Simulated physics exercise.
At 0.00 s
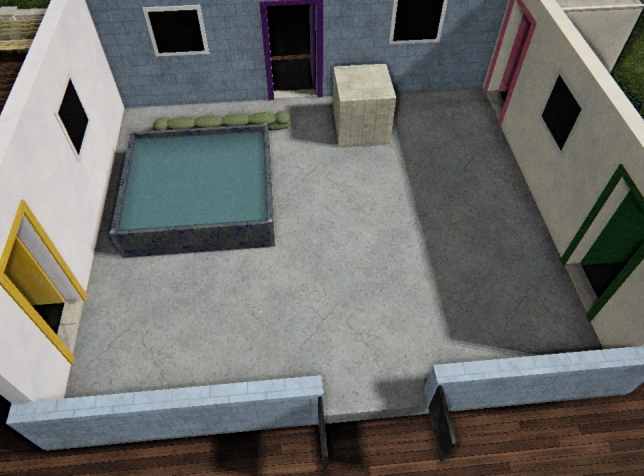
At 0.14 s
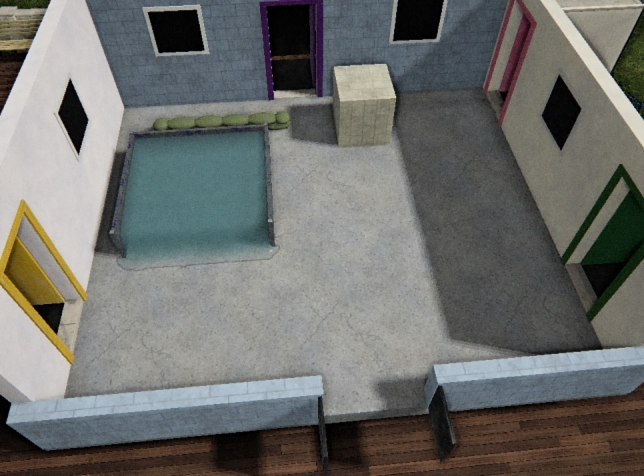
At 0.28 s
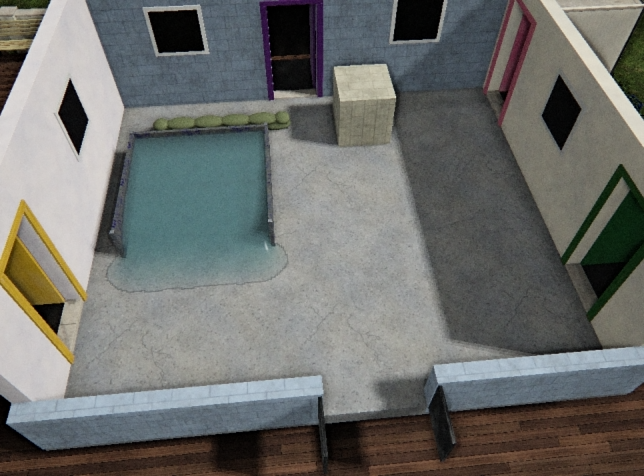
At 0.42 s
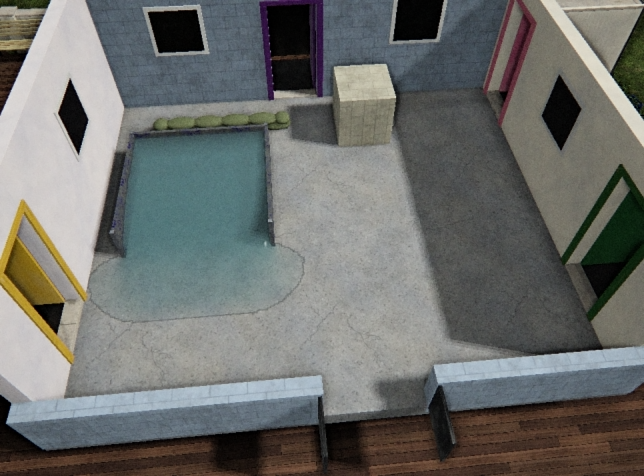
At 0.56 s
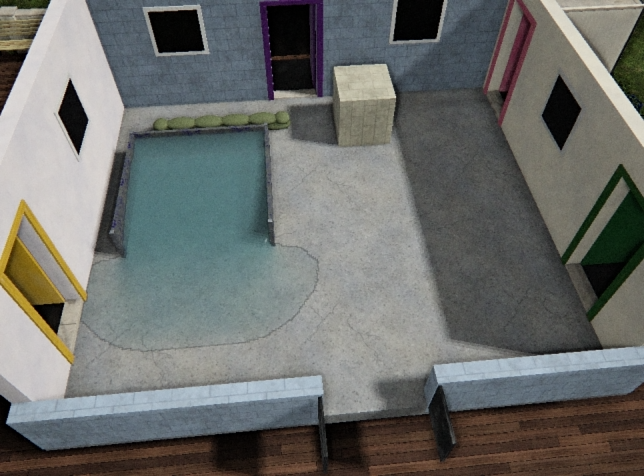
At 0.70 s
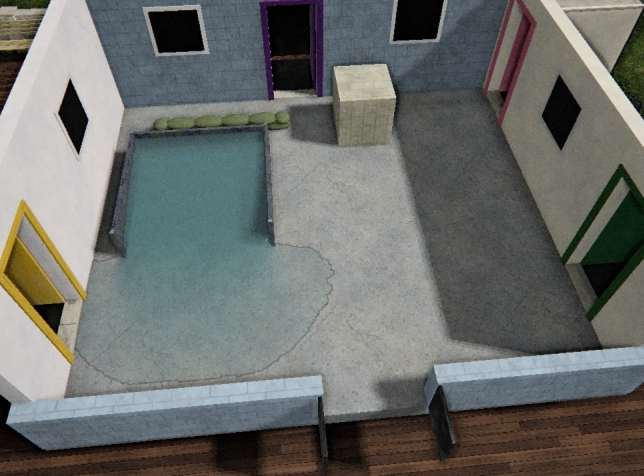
Water pouring from the opened near side of a raised tank, spreading in a widening sheet across a grey walled courtyard floor.
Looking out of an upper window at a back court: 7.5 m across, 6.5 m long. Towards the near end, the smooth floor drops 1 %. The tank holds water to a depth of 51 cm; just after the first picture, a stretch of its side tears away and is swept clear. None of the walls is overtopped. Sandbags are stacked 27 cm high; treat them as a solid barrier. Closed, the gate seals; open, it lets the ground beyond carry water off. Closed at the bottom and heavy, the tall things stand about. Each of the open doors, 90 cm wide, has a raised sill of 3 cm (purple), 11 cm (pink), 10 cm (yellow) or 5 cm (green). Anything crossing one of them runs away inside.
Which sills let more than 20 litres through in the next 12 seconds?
In the next 12 seconds: The purple door stays at or under it; the pink door stays at or under it; the yellow door lets more through; the green door lets more through.
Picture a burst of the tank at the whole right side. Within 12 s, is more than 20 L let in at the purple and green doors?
Checking each door against the limit: Purple tops it, green tops it.
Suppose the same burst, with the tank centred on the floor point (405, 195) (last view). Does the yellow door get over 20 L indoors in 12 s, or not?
Well, yellow ends up inside the mark.
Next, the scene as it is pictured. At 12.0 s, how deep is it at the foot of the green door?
It comes to near 7.0 cm.
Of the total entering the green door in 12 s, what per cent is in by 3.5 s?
Around 0 percent.
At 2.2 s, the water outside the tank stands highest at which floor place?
Close to pixel (74, 421).
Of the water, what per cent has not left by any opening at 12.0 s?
Around 76 per cent of the water.
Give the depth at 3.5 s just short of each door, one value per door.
Door by door, in cm: Purple reads 0, pink reads 0, yellow reads 22, green reads 0.
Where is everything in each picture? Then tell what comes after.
In the first picture, still water, 51 cm deep, in the tank at (197, 178).
In the second picture, water pours out at (198, 243) and has run 1.2 m, to (123, 262); typically 4 cm deep outside, 51 cm at the tank's back.
In the third picture, water pours out at (198, 244) and has run 1.4 m, to (114, 275); typically 9 cm deep outside, 51 cm at the tank's back.
In the fourth picture, the front is at (98, 295), 1.7 m from the gap at (198, 244); 3.0 m2 of floor is under water; 51 cm left at the back of the tank.
In the fifth picture, water pours out at (198, 244) and has run 1.9 m, to (83, 310); typically 7 cm deep outside, 50 cm at the tank's back.
In the sixth picture, the front is at (265, 361), 2.3 m from the gap at (198, 244); 6.4 m2 of floor is under water; 44 cm left at the back of the tank.
After 1.4 s water covers 25 % of the floor and is deepest (34 cm) near (74, 421); purple door not reached, pink door not reached, yellow door 13 cm at the sill, 0 L in, green door not reached.
After 2.2 s water covers 30 % of the floor and is deepest (42 cm) near (74, 421); purple door not reached, pink door not reached, yellow door 13 cm at the sill, 4 L in, green door not reached.
After 3.5 s water covers 35 % of the floor and is deepest (25 cm) near (60, 422); purple door not reached, pink door not reached, yellow door 22 cm at the sill, 59 L in, green door not reached.
After 7.0 s water covers 70 % of the floor and is deepest (14 cm) near (540, 377); purple door not reached, pink door not reached, yellow door 9 cm at the sill, 117 L in, green door 12 cm at the sill, 76 L in.
After 12.0 s water covers 90 % of the floor and is deepest (8 cm) near (402, 96); purple door 4 cm at the sill, 0 L in, pink door 6 cm at the sill, 0 L in, yellow door 5 cm at the sill, 117 L in, green door 7 cm at the sill, 135 L in.
